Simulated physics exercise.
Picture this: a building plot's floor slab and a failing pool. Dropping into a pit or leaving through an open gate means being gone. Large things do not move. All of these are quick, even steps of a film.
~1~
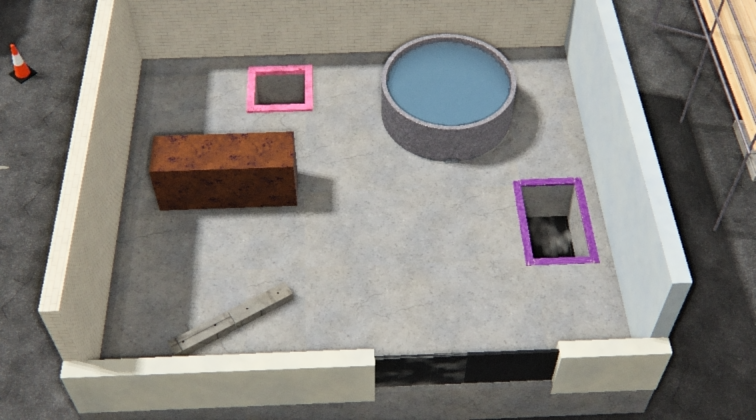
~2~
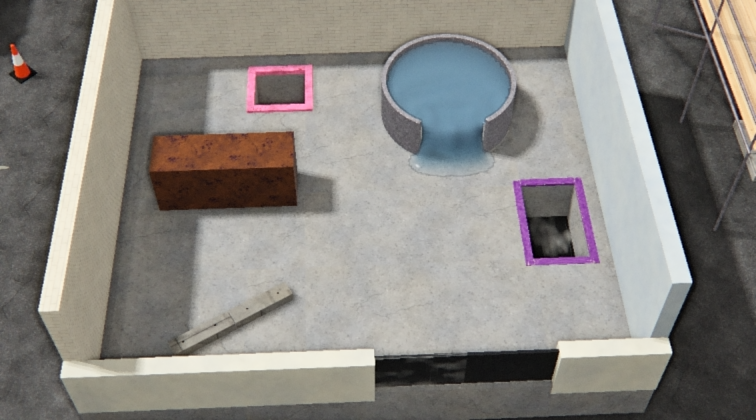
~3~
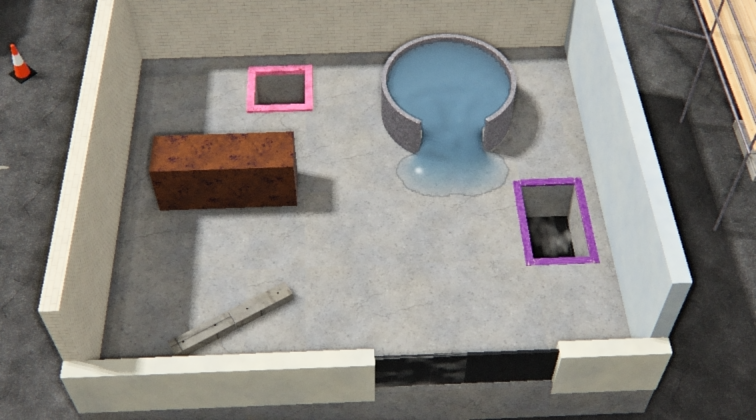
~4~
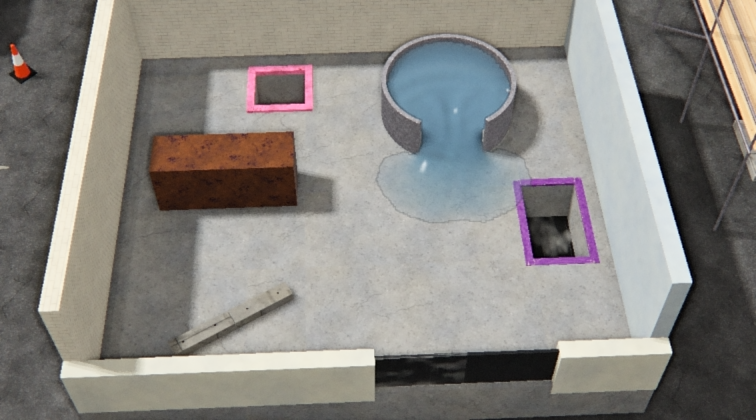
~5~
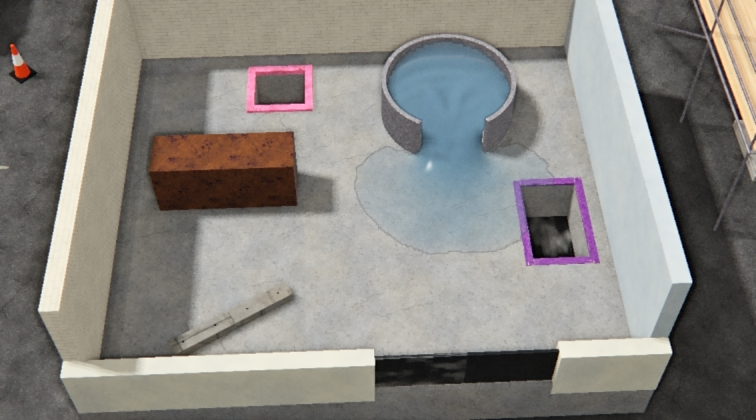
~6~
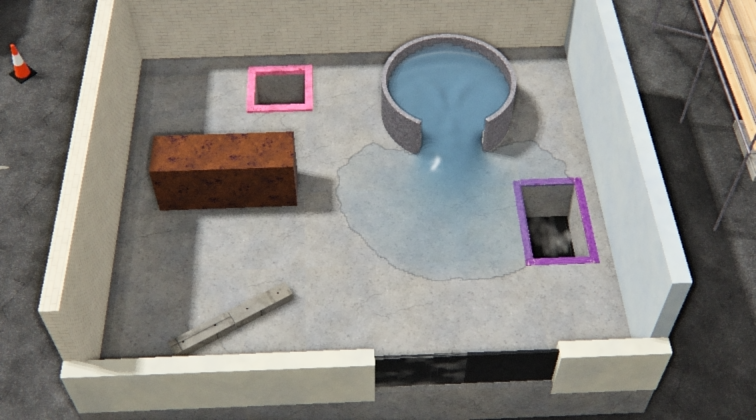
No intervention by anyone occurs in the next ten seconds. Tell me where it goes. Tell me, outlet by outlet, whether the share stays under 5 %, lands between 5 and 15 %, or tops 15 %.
My prediction: Gate: Smaller than five per cent; purple pit: Greater than fifteen per cent; pink pit: Smaller than five per cent.
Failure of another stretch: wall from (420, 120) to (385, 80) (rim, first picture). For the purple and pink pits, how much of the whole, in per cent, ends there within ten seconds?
The purple pit gets 4 per cent and the pink pit 4 per cent.
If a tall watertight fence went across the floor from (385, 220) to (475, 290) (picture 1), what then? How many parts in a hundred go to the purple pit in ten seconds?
The purple pit takes 35 per cent.
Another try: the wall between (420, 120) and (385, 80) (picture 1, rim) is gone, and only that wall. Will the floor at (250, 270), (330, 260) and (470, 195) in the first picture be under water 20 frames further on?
Point 1: Inundated; point 2: Inundated; point 3: Unwetted.
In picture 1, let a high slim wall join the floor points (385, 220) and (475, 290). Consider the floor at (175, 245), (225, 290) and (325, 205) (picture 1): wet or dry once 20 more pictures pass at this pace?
In the order given, the spots are swamped, swamped and swamped.
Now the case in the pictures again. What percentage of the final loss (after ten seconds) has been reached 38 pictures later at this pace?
About 70 per cent.
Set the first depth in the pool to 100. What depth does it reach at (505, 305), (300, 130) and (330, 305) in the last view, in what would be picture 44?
The three come to some 10, 0 and 12 per cent respectively.
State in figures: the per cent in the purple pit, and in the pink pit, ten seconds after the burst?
In the order asked: 28 percent and 0 percent.
A moment on, water covers 30 % of the floor; the gate 0 %, the purple pit 4 %, the pink pit 0 %.
Next, water covers 40 % of the floor; the gate 0 %, the purple pit 8 %, the pink pit 0 %.
Then, water covers 45 % of the floor; the gate 0 %, the purple pit 12 %, the pink pit 0 %.
Later, water covers 55 % of the floor; the gate 0 %, the purple pit 20 %, the pink pit 0 %.
In the end, water covers 70 % of the floor; the gate 0 %, the purple pit 29 %, the pink pit 0 %.
